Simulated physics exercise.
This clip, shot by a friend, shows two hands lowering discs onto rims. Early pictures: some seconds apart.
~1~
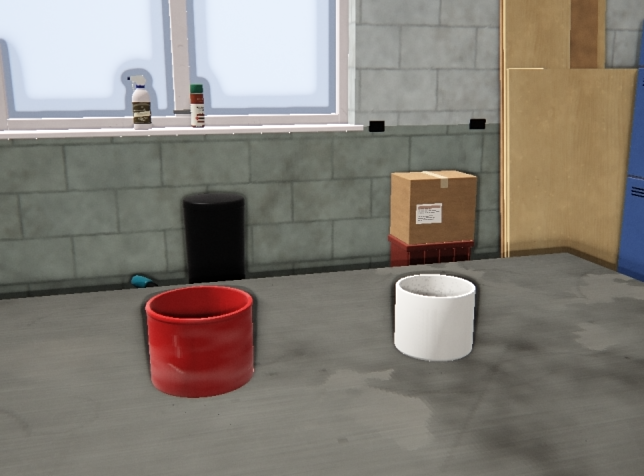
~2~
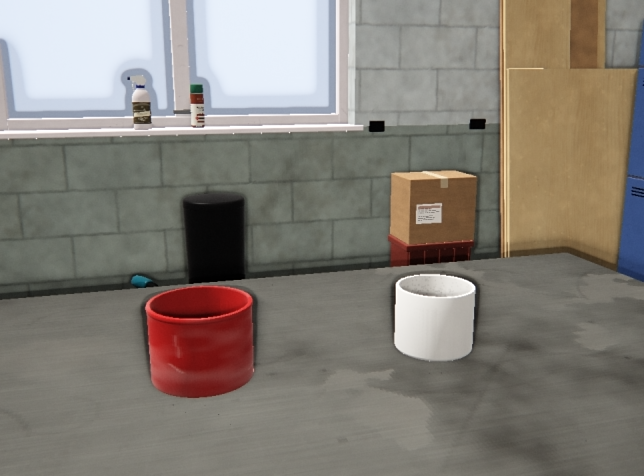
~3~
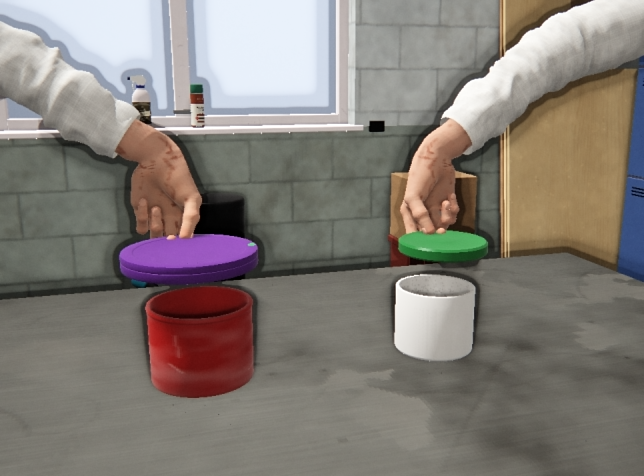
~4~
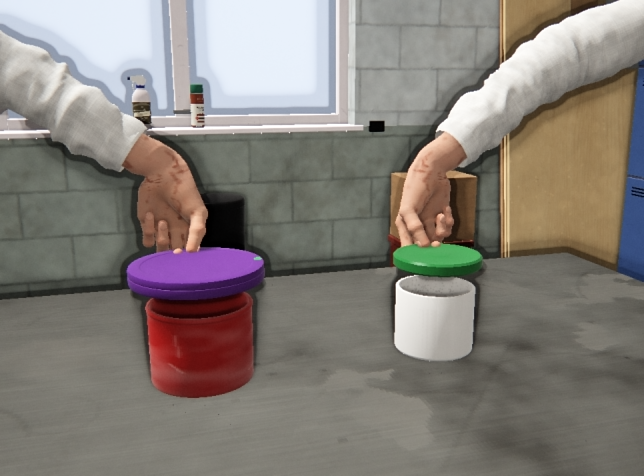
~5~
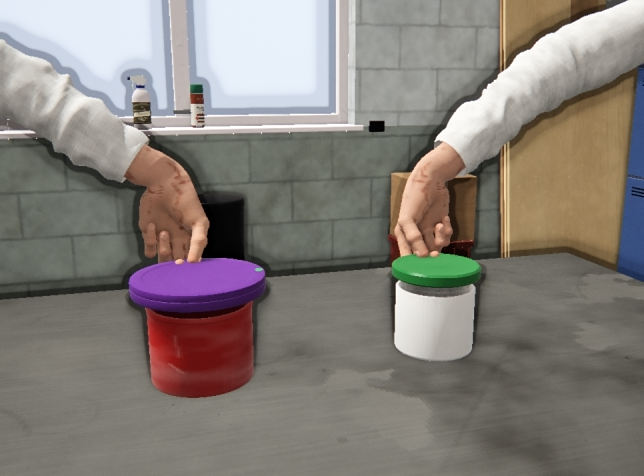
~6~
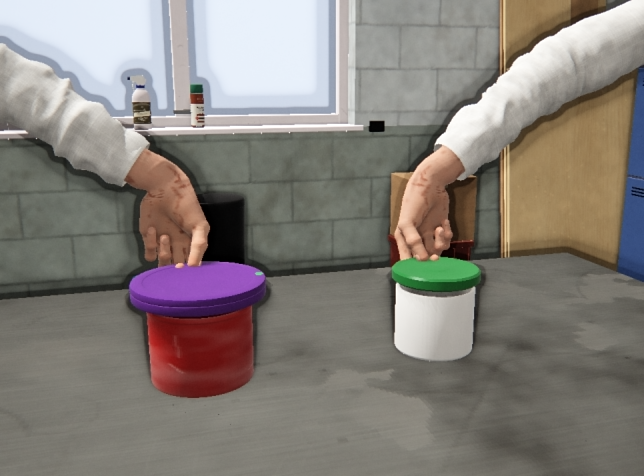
On a gray tabletop, a red container and a white one stood open until two hands came in and lowered a purple disc onto the left rim and a green disc onto the right.
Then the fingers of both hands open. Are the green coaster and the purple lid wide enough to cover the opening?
Result: Green coaster stays up; purple lid stays up.
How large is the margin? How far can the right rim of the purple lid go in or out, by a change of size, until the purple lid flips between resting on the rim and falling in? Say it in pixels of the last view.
The flip comes at close to 16 pixels toward the left.
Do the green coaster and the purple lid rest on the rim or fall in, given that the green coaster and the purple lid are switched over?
Looking at both, the green coaster ends up in and the purple lid remains on top.
Then, 0.10 s after the last picture, green coaster sitting on the rim near (436, 279); purple lid sitting on the rim near (199, 293).
At rest, the green coaster covers the opening, near (436, 279); the purple lid covers the opening, near (199, 293).
